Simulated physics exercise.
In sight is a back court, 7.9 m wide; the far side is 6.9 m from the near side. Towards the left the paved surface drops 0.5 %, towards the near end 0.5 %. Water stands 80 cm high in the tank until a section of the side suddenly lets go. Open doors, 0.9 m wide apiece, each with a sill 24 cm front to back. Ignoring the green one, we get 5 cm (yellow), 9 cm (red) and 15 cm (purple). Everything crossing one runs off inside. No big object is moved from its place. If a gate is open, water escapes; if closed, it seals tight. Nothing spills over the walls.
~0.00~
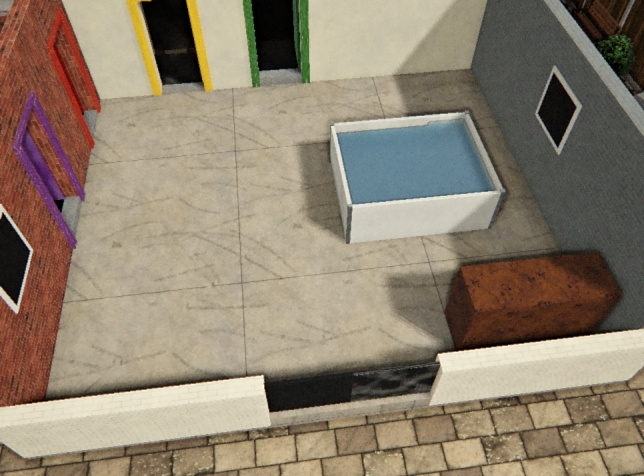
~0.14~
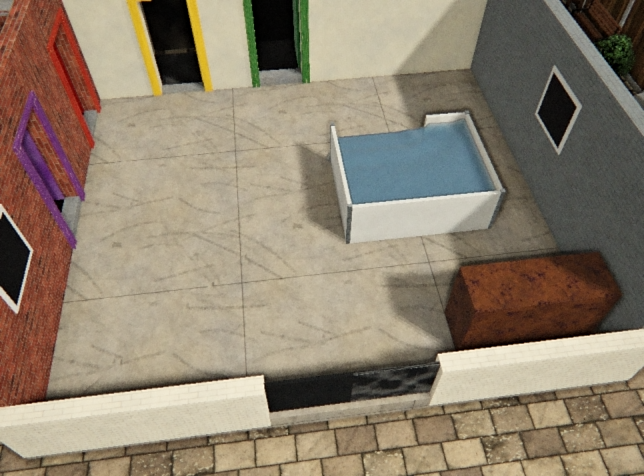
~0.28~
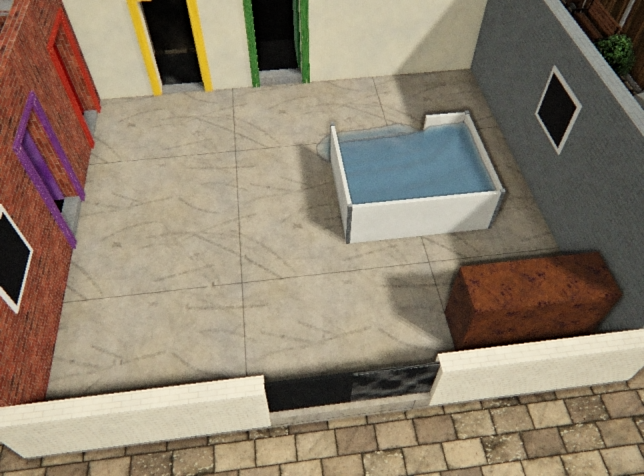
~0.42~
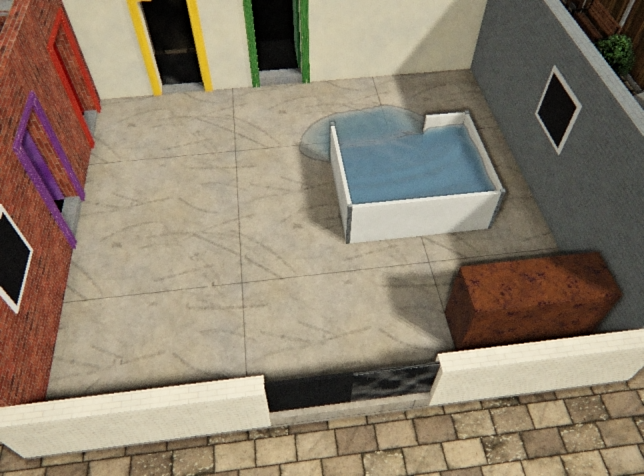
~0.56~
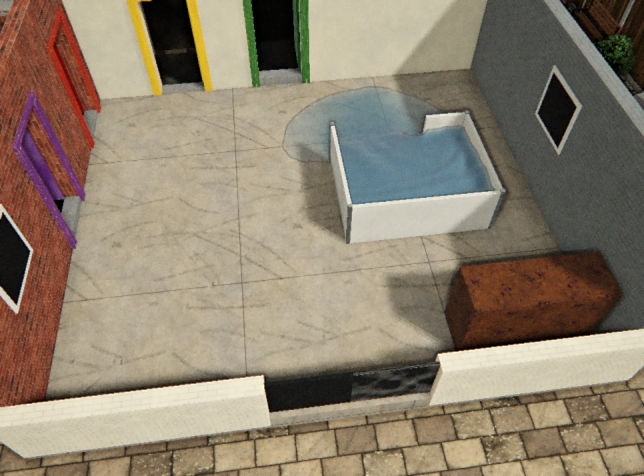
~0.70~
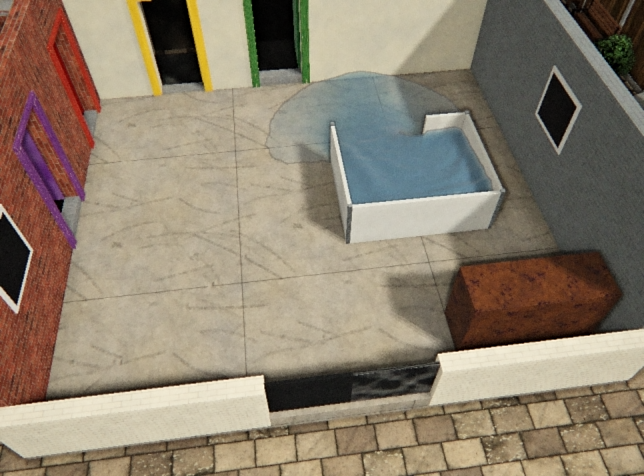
Water pouring through a gap in the far side of a white-walled tank, spreading in a shallow sheet across the paved courtyard.
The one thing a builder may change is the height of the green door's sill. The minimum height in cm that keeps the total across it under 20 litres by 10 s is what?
It is close to 26 cm.
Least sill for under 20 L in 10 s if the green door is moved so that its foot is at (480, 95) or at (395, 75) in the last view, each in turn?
First place around 24 cm, second around 32 cm.
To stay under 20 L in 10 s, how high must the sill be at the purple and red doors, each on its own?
You'd want some 6.0 cm at purple and some 24 cm at red.
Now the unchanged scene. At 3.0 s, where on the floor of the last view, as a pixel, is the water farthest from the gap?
At about (101, 101).
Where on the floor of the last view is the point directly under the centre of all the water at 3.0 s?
Centre estimate: (349, 132) px, approximately.
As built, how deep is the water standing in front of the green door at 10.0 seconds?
Lab note: Depth approx. 6.0 cm.
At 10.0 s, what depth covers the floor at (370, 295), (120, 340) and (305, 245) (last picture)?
Approx. 2 / 9 / 2 cm.
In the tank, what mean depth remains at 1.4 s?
Averaged depth comes out at about 46 cm.
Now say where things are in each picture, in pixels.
In the first frame, the tank at (412, 160) is whole and still, 80 cm deep; the green door at (278, 42) is dry.
In the second frame, the gap is on the far side, the front 0.3 m out at a hidden place; the back of the tank holds 80 cm.
In the third frame, the front is at a hidden place, 0.8 m from the gap on the far side; 1.4 m2 of floor is wet, 80 cm left at the back.
In the fourth frame, the front is at (376, 109), 1.4 m from the gap on the far side; 2.9 m2 of floor is wet, 78 cm left at the back.
In the fifth frame, water pours out on the far side and has run 2.1 m, to (367, 89); about 8 cm deep outside, 69 cm at the back.
In the sixth frame, the gap is on the far side, the front 2.4 m out at (320, 82); the back of the tank holds 69 cm; 0.6 m in a straight line remain to the green door at (278, 42).
After 1.4 s water covers 20 % of the floor, deepest (49 cm) near (343, 86); 30 cm at the green door, 1 litre in over its 20 cm sill.
After 3.0 s water covers 35 % of the floor, deepest (35 cm) near (464, 70); 23 cm at the green door, 54 litres in over its 20 cm sill.
After 10.0 s water covers 95 % of the floor, deepest (14 cm) near (41, 430); 6 cm at the green door, 58 litres in over its 20 cm sill.
At the green door as built, the water arrived by 0.9 s and peaked near 33 cm at 1.6 s.
With a sill of 23 cm, 36 litres would have come in within the 10 s; with 31 cm, 6 litres. So under 20 litres takes about 26 cm.
